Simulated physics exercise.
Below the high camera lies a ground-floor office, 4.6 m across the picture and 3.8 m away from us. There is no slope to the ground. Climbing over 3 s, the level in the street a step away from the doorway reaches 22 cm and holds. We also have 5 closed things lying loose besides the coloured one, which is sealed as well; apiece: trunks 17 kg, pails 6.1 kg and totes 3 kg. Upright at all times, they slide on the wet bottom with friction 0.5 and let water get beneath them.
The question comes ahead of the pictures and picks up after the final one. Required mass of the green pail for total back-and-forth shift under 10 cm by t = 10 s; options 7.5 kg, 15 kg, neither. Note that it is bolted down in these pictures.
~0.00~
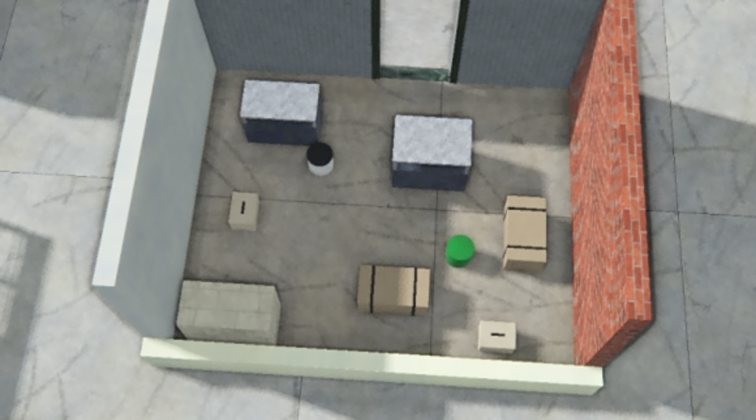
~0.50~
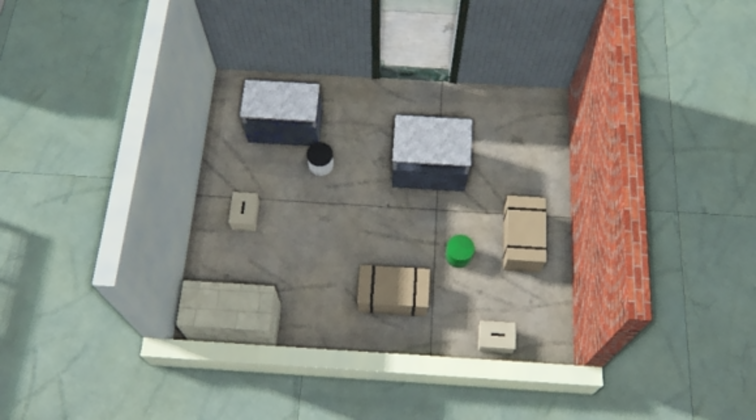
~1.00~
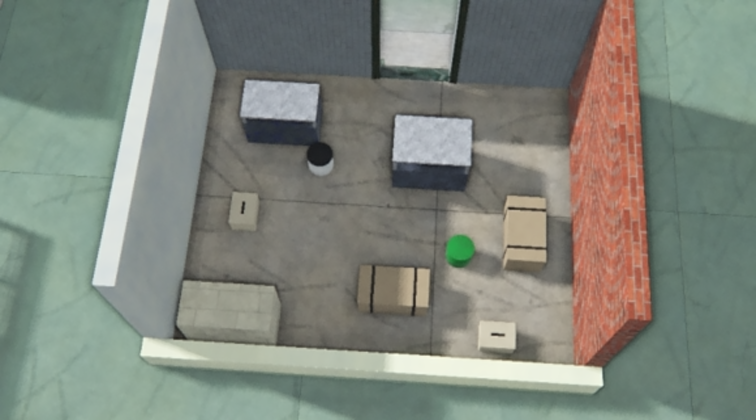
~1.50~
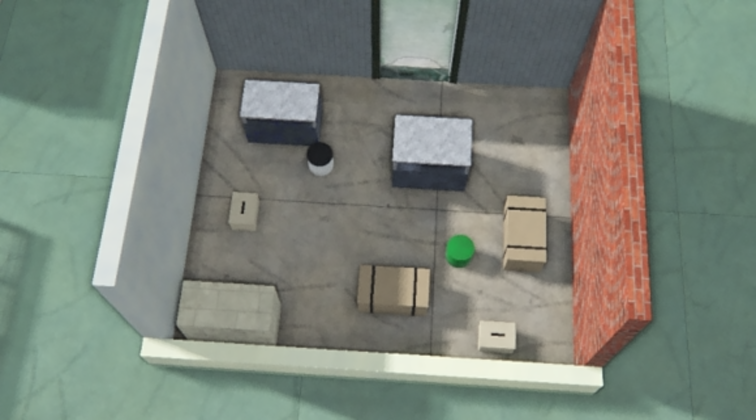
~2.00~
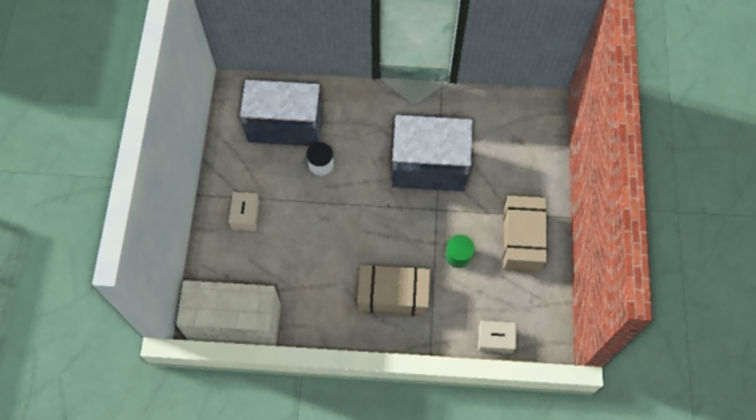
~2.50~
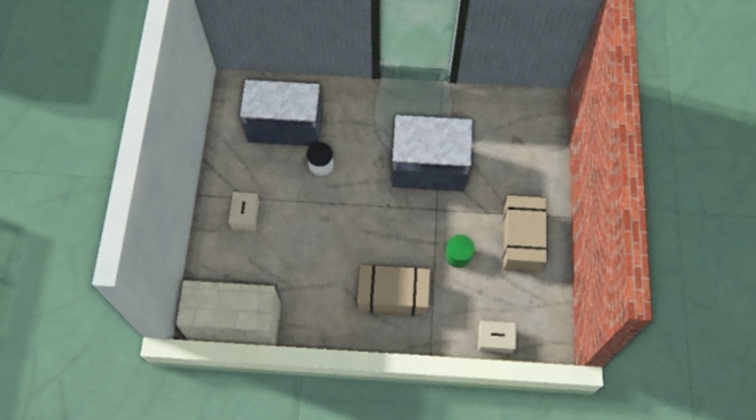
Required: 7.5 kg.
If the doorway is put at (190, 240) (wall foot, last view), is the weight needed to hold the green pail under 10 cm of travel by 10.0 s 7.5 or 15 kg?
I'd say you need the heavier one.
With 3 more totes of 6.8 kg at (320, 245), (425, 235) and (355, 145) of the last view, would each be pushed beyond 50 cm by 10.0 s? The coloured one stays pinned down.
In the order given, beyond the mark, then within the mark, and last beyond the mark.
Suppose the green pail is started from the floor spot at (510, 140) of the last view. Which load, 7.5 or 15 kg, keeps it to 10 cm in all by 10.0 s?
Outcome - success with heavier only.
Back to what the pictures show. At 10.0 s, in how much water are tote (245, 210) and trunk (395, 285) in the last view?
First roughly 6 cm, second roughly 5 cm.
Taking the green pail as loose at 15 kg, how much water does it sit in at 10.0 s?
4 cm, roughly.
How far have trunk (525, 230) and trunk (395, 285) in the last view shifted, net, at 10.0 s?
In turn: 20 cm, 10 cm.
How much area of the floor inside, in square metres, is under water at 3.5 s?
Near 3.5 m2 in all.
After 3.5 s the green pail would be 0 cm from its start with 7.5 kg and 0 cm from its start with 15 kg; 0 cm of water round it then.
After 4.5 s the green pail would be 0 cm from its start with 7.5 kg and 0 cm from its start with 15 kg; 0 cm of water round it then.
After 7.0 s the green pail would be 0 cm from its start with 7.5 kg and 0 cm from its start with 15 kg; 1 cm of water round it then.
After 10.0 s the green pail would be 0 cm from its start with 7.5 kg and 0 cm from its start with 15 kg; 4 cm of water round it then.
